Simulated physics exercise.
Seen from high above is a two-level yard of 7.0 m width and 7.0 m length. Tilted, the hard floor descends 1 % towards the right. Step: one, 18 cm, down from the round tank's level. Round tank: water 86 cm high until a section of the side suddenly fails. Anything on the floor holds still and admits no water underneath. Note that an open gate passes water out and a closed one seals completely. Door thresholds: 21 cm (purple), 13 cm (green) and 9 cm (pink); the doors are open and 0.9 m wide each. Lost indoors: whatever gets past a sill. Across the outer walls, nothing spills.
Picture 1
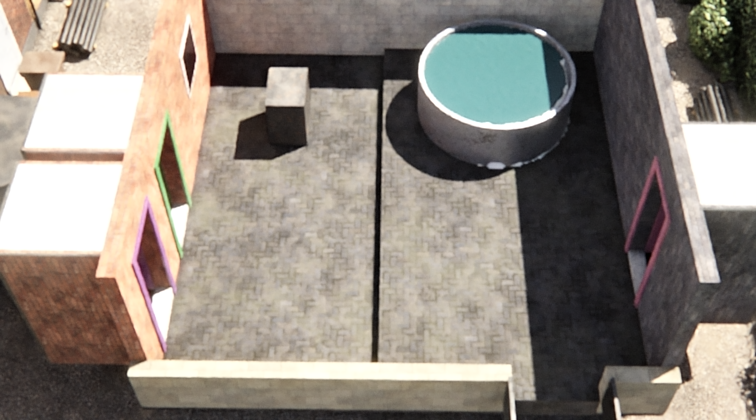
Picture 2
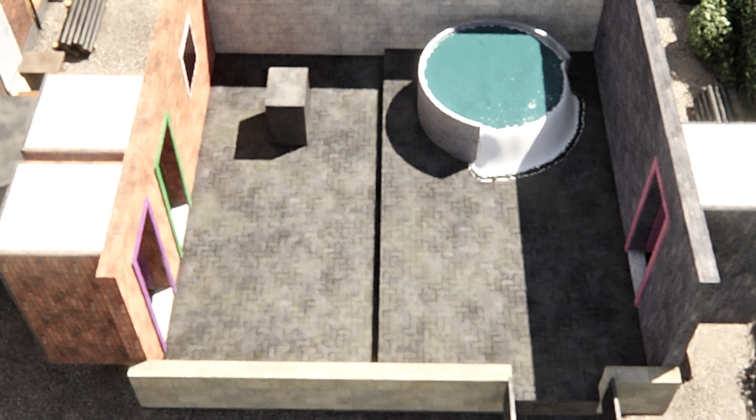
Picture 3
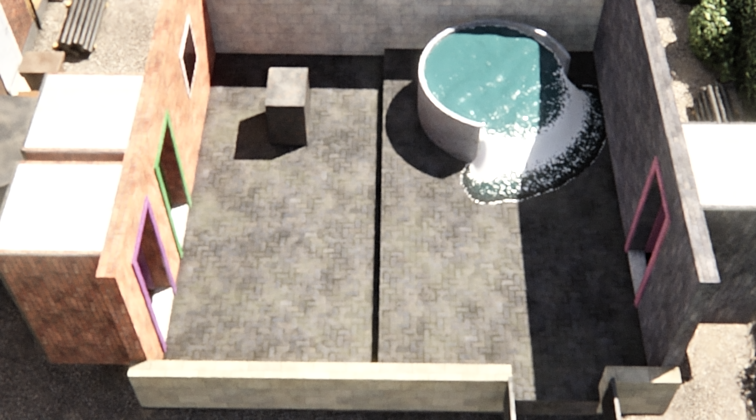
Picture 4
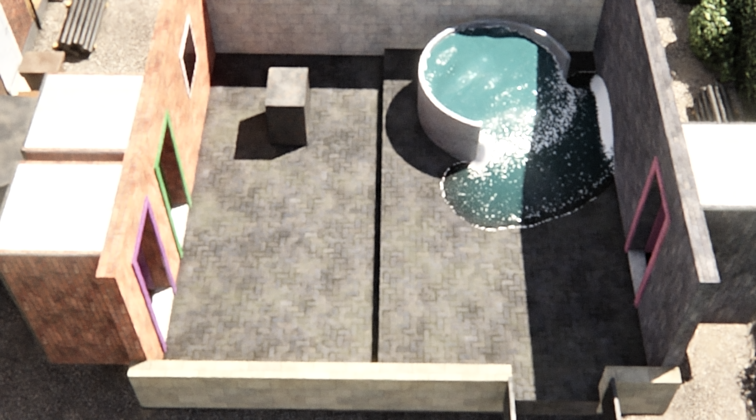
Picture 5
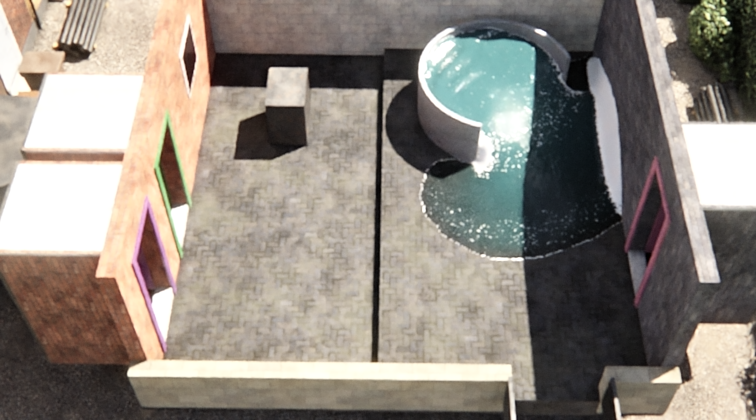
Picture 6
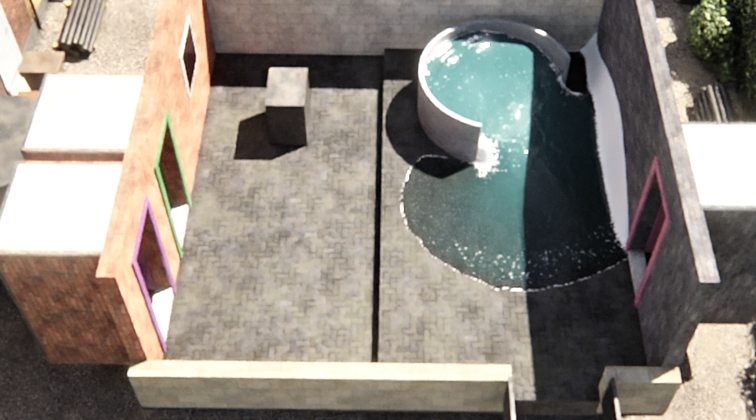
In a walled brick yard seen from above, the round tank's side opened at the lower right, and water poured out, spreading across the paving to the right-hand wall and toward the viewer.
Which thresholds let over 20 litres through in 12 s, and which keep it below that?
At the purple door the amount stays below 20 litres. At the green door the amount stays below 20 litres. At the pink door the amount goes over 20 litres.
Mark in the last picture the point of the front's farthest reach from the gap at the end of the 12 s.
Point: Roughly (159, 384).
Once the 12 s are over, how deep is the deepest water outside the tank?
Roughly 13 cm.
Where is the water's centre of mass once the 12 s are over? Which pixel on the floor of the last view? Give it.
Near (395, 197).
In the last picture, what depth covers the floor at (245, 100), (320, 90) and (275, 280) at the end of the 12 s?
First spot near 7 cm, second near 9 cm, third near 6 cm.
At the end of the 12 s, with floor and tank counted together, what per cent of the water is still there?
Still there: Roughly 64 %.
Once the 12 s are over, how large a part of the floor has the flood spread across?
I'd say around 95 % is wet.
A moment later water covers 40 % of the floor and is deepest (61 cm) near (650, 387); purple door not reached, green door not reached, pink door 21 cm at the sill, 8 L in.
Soon after water covers 40 % of the floor and is deepest (62 cm) near (637, 386); purple door not reached, green door not reached, pink door 19 cm at the sill, 48 L in.
Next water covers 50 % of the floor and is deepest (32 cm) near (498, 384); purple door not reached, green door not reached, pink door 12 cm at the sill, 79 L in.
Later on water covers 90 % of the floor and is deepest (15 cm) near (184, 384); purple door 13 cm at the sill, 1 L in, green door 8 cm at the sill, 0 L in, pink door 11 cm at the sill, 103 L in.
At the end water covers 95 % of the floor and is deepest (13 cm) near (359, 93); purple door 5 cm at the sill, 1 L in, green door 4 cm at the sill, 0 L in, pink door 8 cm at the sill, 106 L in.
